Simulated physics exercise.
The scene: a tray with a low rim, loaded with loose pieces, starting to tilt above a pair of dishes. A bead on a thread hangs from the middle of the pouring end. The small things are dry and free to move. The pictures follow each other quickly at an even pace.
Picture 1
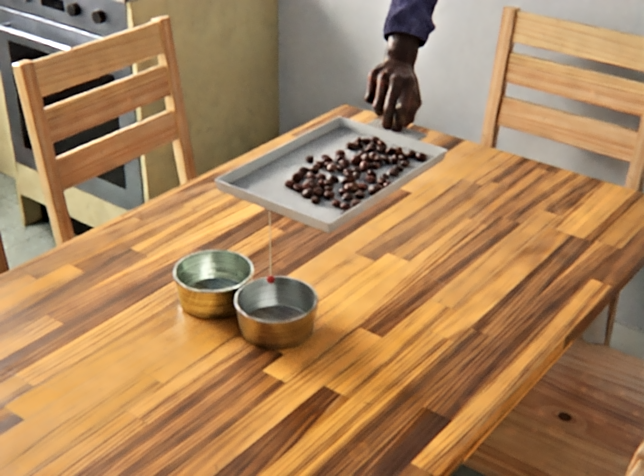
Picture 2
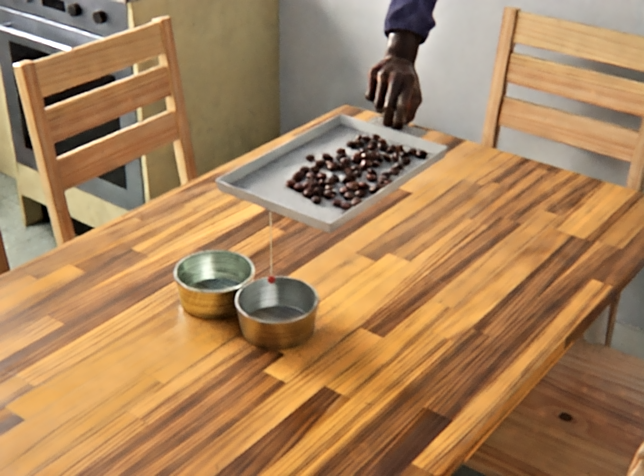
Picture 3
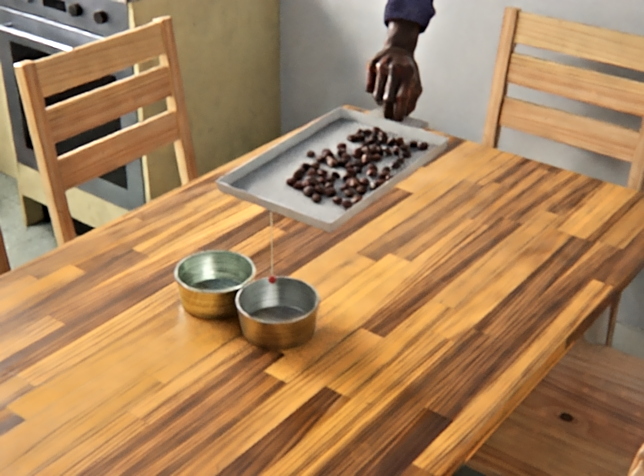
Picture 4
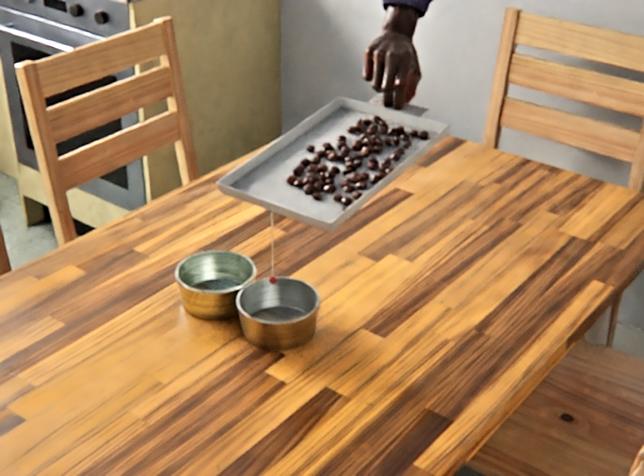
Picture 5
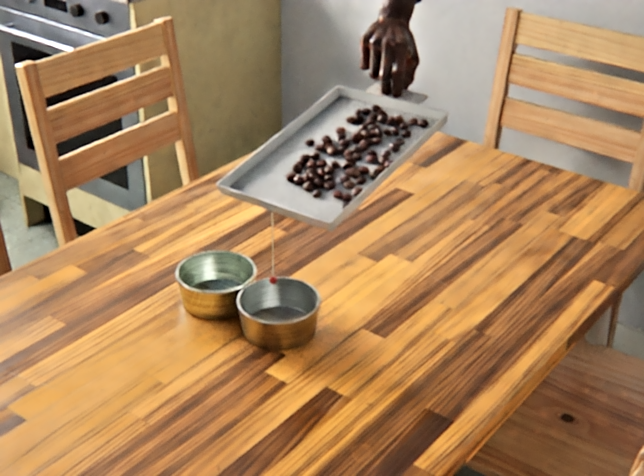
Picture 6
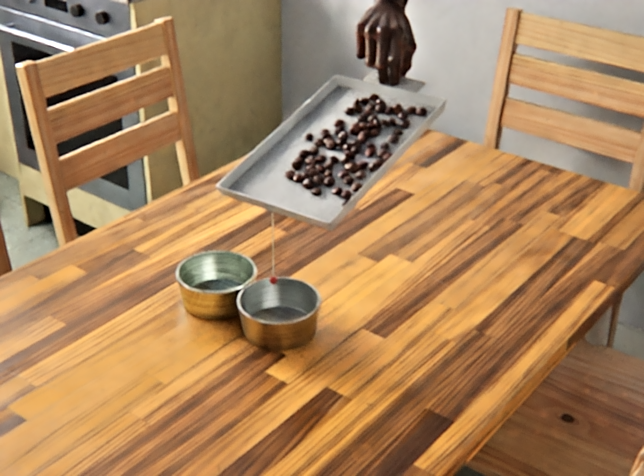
A hand raises the far end of a gray tray of dark pieces above two dishes.
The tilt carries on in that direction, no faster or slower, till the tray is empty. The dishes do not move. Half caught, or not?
Together they catch over half.
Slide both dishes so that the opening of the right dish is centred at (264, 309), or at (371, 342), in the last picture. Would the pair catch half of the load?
One: The larger part. Two: Under half.
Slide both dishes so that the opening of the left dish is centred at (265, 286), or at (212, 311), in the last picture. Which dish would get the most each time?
In turn: The left one; the left-hand dish.
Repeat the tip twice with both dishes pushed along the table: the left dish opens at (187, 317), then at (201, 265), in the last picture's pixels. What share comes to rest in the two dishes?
Roughly 10 per cent, and 70 per cent.
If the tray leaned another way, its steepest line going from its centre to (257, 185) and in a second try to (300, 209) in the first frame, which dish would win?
The first try: The dish on the left. The second: The right one.
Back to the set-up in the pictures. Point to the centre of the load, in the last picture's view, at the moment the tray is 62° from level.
Roughly at (260, 195).
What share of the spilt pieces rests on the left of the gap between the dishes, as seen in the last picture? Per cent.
Close to 90 per cent.
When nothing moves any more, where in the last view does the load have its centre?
Around (227, 311).
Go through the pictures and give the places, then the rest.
Corners of the pouring end near (218, 179) and (329, 222), level; middle of the load near (348, 172), flat chocolate drops; left dish near (187, 298); right dish near (250, 329); bead on its thread near (271, 279), in the first frame.
Corners of the pouring end near (219, 180) and (330, 222), level; middle of the load near (349, 171), in the second frame.
Corners of the pouring end near (219, 181) and (330, 222), tipped barely, lowest at the left corner; middle of the load near (349, 166), in the third frame.
Corners of the pouring end near (219, 182) and (330, 221), tipped a little, lowest at the left corner; middle of the load near (350, 160), in the fourth frame.
Corners of the pouring end near (219, 184) and (329, 221), tipped a little, lowest at the left corner; middle of the load near (349, 154), in the fifth frame.
Corners of the pouring end near (219, 185) and (329, 221), tipped clearly, lowest at the left corner; middle of the load near (348, 147); left dish near (190, 299); right dish near (253, 330), in the sixth frame.
Shortly afterwards, tray tipped steeply; the bulk on the tray; a little in the air.
Next, tray tipped past a quarter turn; near half on the tray; a little in the right dish; near a quarter in the left dish; a little outside both; a little in the air.
Some moments later, tray tipped past a quarter turn; near a quarter in the right dish; near a third in the left dish; near a third outside both.
In the end, tray tipped past a quarter turn; near a quarter in the right dish; near a third in the left dish; near a third outside both.
